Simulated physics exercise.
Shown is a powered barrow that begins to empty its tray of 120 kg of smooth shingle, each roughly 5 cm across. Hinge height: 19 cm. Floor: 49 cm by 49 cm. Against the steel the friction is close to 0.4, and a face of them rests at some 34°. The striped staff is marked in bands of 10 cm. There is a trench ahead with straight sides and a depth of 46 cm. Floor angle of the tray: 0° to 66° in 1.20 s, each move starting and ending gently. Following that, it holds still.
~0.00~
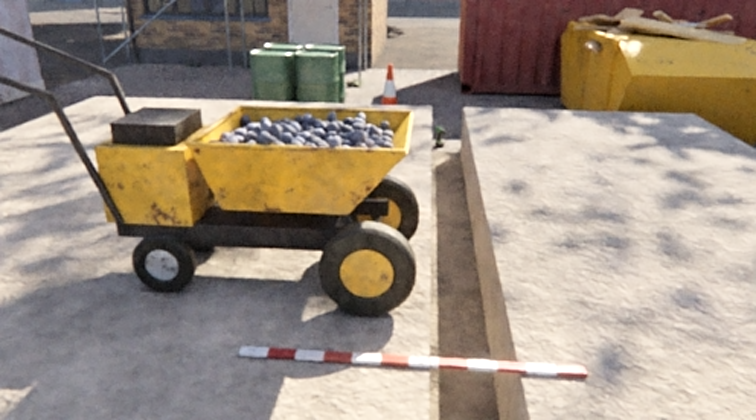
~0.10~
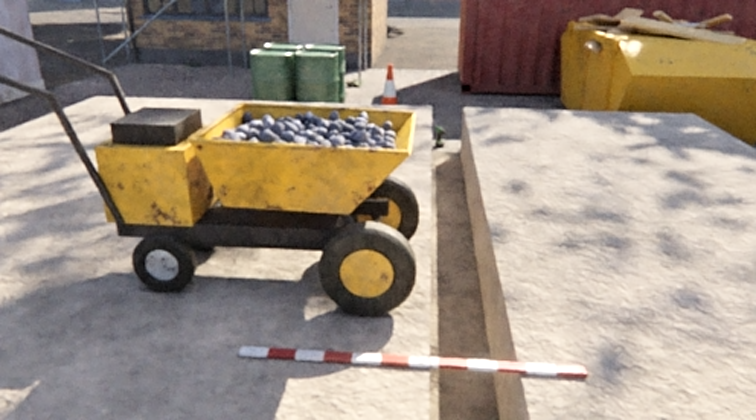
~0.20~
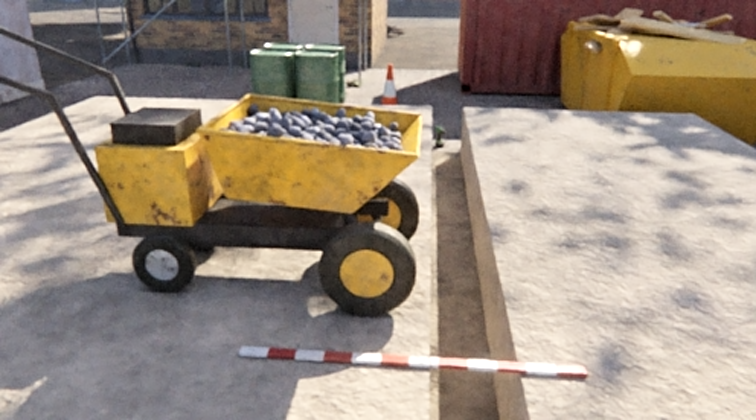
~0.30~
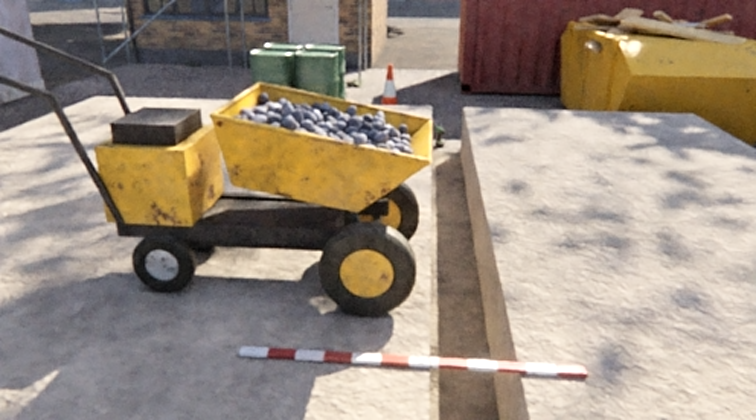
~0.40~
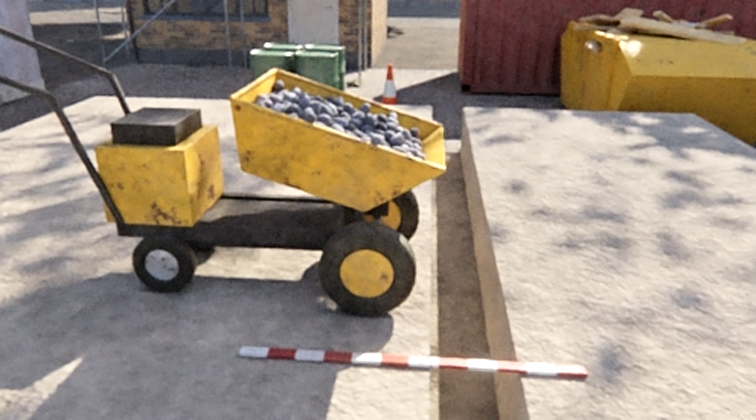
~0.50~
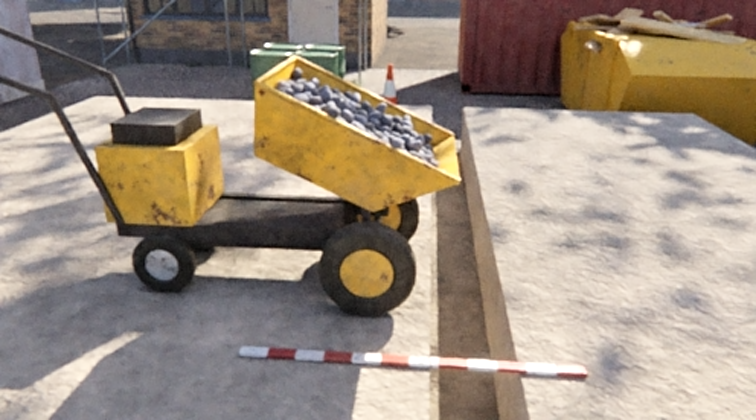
A yellow powered barrow loaded with smooth grey stones stayed parked beside a narrow trench while its tray tilted steadily, the back end rising and the front lip shifting right and slightly downward.
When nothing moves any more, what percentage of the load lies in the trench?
20 %.
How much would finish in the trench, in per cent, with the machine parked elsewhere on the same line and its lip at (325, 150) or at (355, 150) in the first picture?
I'd expect close to 90 per cent at the first and 65 per cent at the second.
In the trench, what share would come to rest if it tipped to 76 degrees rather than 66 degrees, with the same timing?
It would be near 15 per cent.
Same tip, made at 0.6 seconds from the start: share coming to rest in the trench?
I'd put it at some 10 in a hundred.
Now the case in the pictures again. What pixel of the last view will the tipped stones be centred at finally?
Middle at around (554, 282), I'd say.
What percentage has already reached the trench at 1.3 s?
About 0 per cent by then.
After 0.9 s the floor is at 56°; 99 % in the tray, 1 % in the trench; the foremost stones are at (497, 206).
After 1.3 s the floor is at 66°; 54 % in the tray, 1 % in the trench, 45 % past the trench; the foremost stones are at (621, 295).
After 1.6 s the floor is at 66°; 22 % in the tray, 3 % in the trench, 75 % past the trench; the foremost stones are at (741, 296).
After 3.6 s the floor is at 66°; 0 % in the tray, 20 % in the trench, 80 % past the trench; the foremost stones are past the picture's edge.
